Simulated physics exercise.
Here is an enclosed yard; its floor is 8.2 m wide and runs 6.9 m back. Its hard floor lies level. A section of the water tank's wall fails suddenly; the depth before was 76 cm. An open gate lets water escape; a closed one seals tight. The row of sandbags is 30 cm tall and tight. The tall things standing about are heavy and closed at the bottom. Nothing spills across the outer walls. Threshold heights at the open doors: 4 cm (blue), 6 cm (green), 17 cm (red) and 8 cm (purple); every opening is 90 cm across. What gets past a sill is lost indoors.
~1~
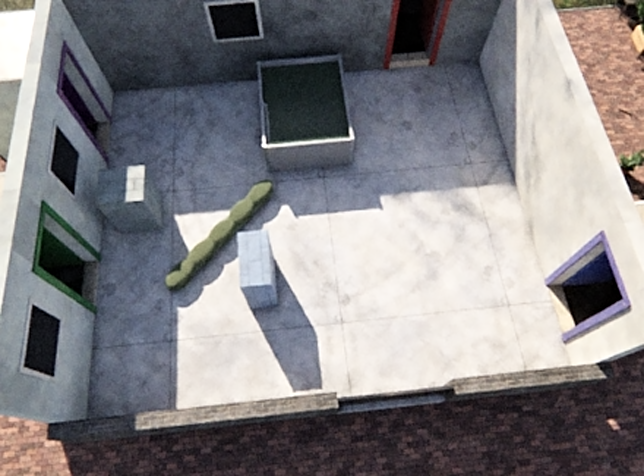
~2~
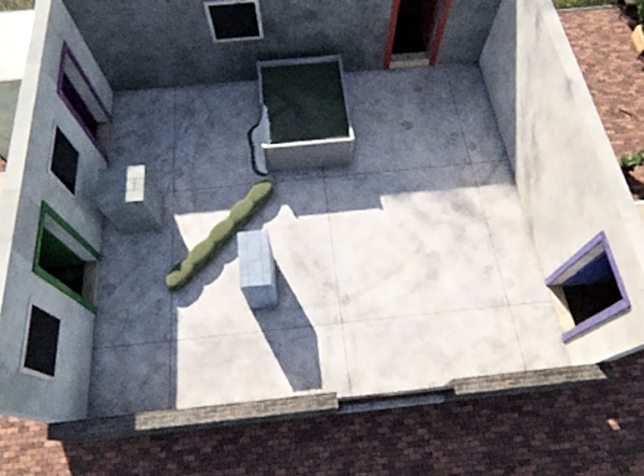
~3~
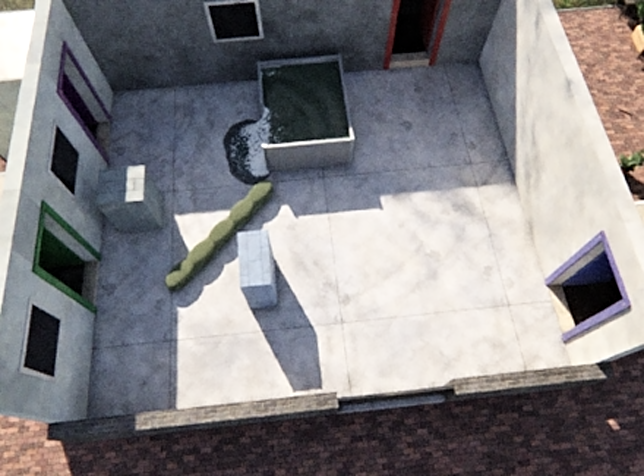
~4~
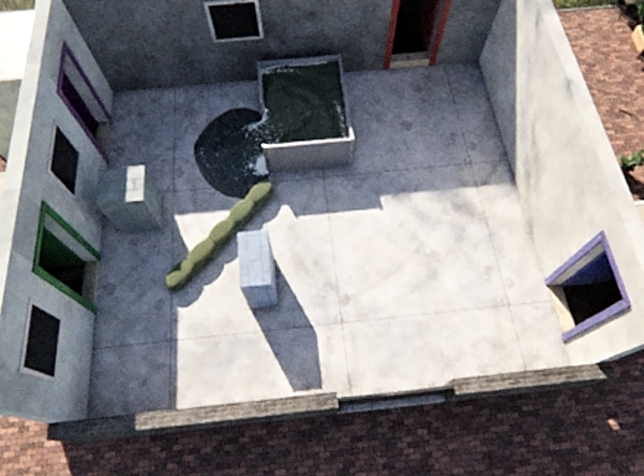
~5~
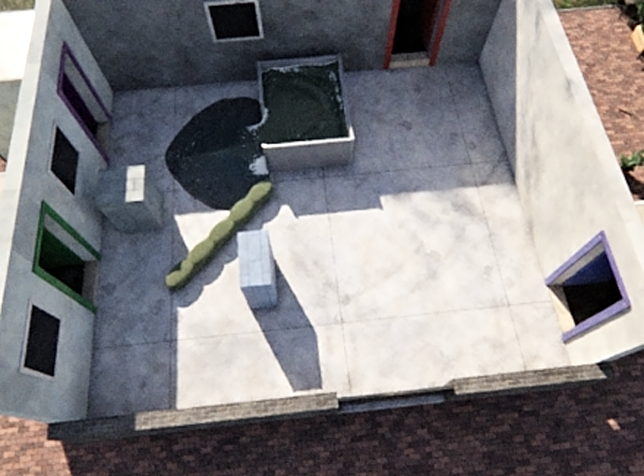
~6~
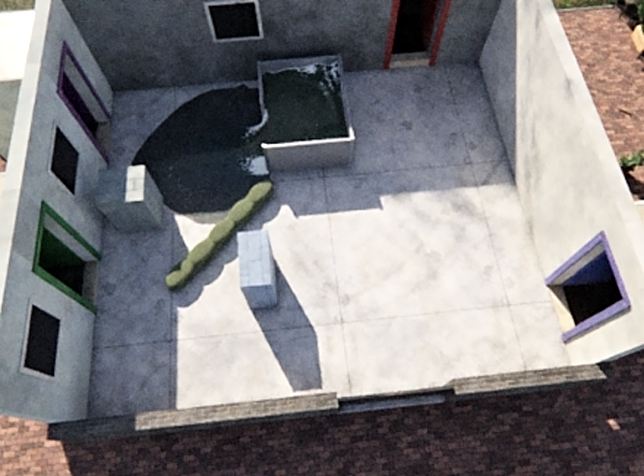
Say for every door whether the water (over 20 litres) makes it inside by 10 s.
The water let in: At the blue door it does not reach the limit; at the green door it goes over the limit; at the red door it stays under the limit; at the purple door it exceeds the limit.
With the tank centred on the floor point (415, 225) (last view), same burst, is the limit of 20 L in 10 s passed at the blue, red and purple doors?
Then: Blue under, red not over, purple not over.
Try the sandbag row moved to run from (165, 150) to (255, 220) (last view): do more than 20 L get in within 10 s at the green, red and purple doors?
Then: Green not over, red not over, purple past it.
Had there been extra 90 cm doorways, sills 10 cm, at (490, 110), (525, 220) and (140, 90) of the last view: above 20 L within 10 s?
In that order: Under, not over, over.
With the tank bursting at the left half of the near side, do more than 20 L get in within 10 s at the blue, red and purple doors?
Then: Blue past it, red not over, purple not over.
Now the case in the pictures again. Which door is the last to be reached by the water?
It is the blue one.
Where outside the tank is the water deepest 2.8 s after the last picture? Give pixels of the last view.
At about (87, 424).
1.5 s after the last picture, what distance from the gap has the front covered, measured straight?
Some 5.2 m out.
Then, 0.7 s after the last picture water covers 20 % of the floor and is deepest (36 cm) near (105, 202); blue door not reached, green door not reached, red door not reached, purple door 16 cm at the sill, 24 L in.
Then, 1.5 s after the last picture water covers 25 % of the floor and is deepest (34 cm) near (111, 127); blue door not reached, green door 3 cm at the sill, 0 L in, red door not reached, purple door 26 cm at the sill, 112 L in.
Then, 2.8 s after the last picture water covers 30 % of the floor and is deepest (26 cm) near (87, 424); blue door not reached, green door 8 cm at the sill, 3 L in, red door not reached, purple door 20 cm at the sill, 216 L in.
Then, 5.3 s after the last picture water covers 50 % of the floor and is deepest (14 cm) near (113, 100); blue door not reached, green door 9 cm at the sill, 35 L in, red door not reached, purple door 13 cm at the sill, 290 L in.
Then, 9.3 s after the last picture water covers 70 % of the floor and is deepest (10 cm) near (104, 210); blue door 5 cm at the sill, 0 L in, green door 8 cm at the sill, 50 L in, red door 2 cm at the sill, 0 L in, purple door 8 cm at the sill, 310 L in.
